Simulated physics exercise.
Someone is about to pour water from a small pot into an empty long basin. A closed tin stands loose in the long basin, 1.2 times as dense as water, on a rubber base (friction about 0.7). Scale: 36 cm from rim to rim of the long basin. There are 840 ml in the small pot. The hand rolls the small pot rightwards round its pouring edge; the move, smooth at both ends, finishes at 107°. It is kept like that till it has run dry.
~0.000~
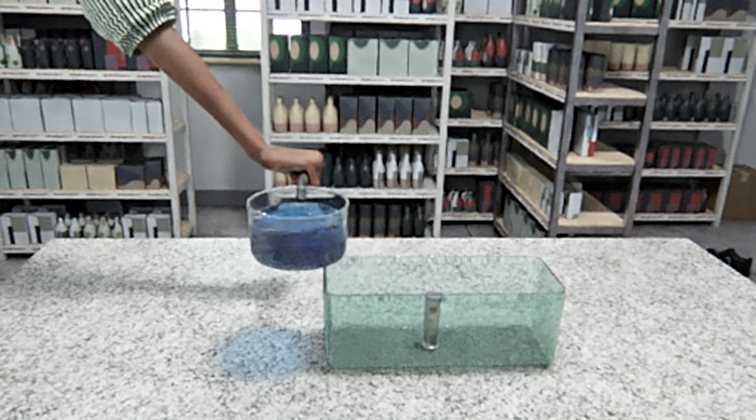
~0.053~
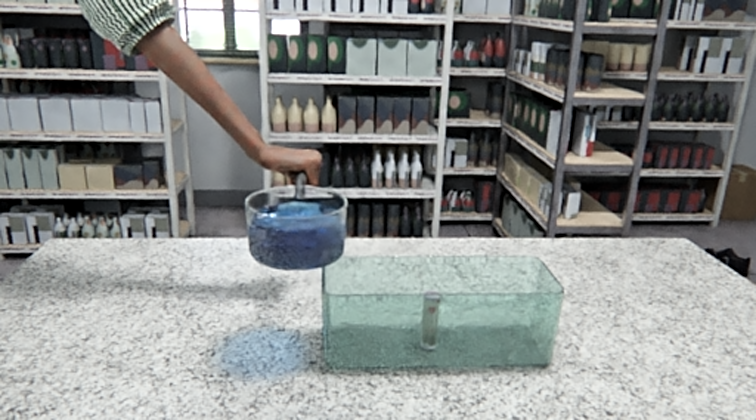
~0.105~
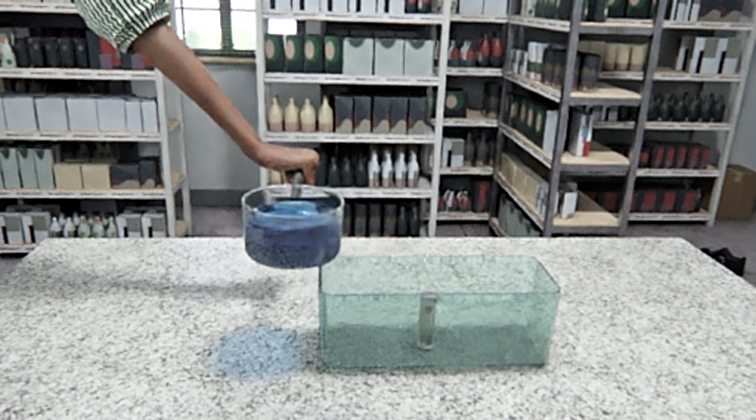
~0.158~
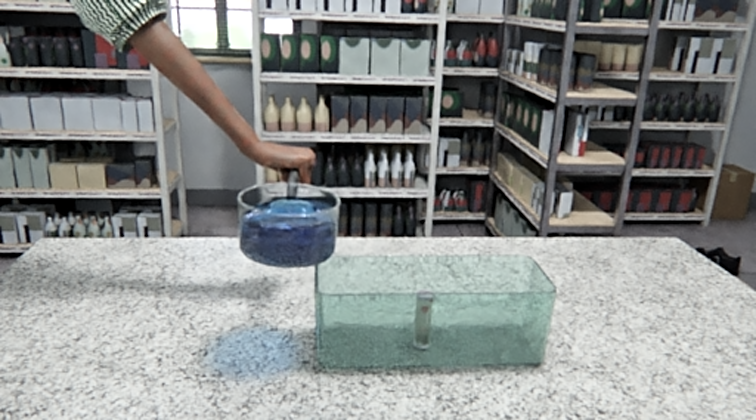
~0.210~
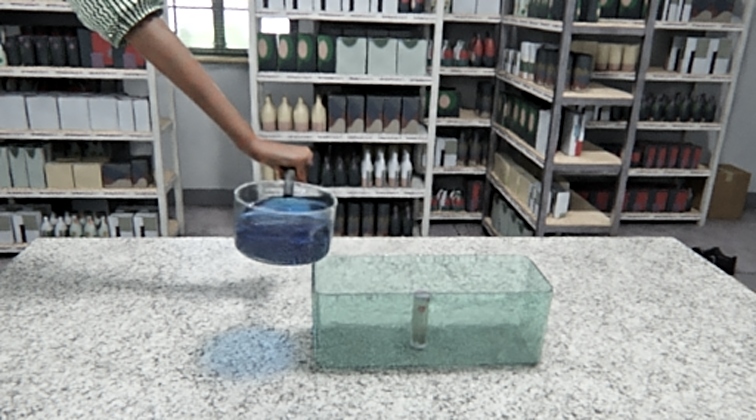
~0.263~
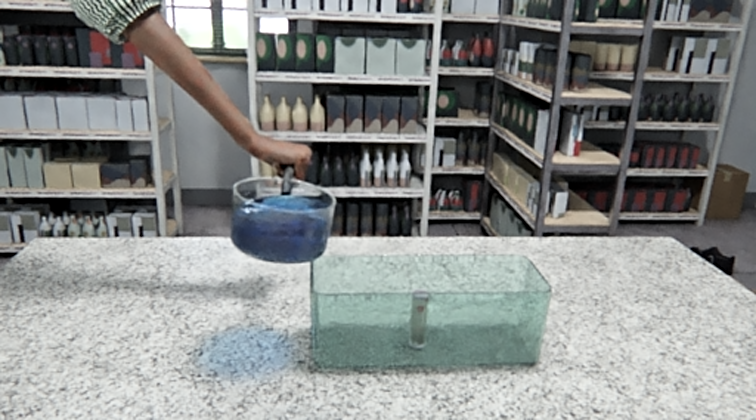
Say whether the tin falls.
It falls.
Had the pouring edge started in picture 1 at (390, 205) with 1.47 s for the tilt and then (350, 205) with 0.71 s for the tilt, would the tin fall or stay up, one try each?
First it stays up; then it topples.
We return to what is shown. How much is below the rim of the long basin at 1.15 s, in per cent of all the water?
About 66 per cent.
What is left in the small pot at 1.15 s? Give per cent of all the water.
About 16 per cent.
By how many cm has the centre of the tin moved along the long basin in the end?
Some 7.0 cm.
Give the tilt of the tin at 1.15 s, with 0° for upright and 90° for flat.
About 15°.
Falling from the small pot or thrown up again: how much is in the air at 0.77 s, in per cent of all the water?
Some 20 per cent.
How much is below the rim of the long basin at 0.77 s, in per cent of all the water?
Near 4 in a hundred.
Then, 0.77 s in, the tilt is 58° and 76 per cent is still to pour; the tin stands where it began.
Then, 1.15 s in, the tilt is 95° and 16 per cent is still to pour; the tin leans 15°.
Then, 1.54 s in, the tilt is 107° and 0 per cent is still to pour; the tin lies on its side.
Then, 1.97 s in, the tilt is 107° and 0 per cent is still to pour; the tin lies on its side.
Finally, the tin lies on its side.
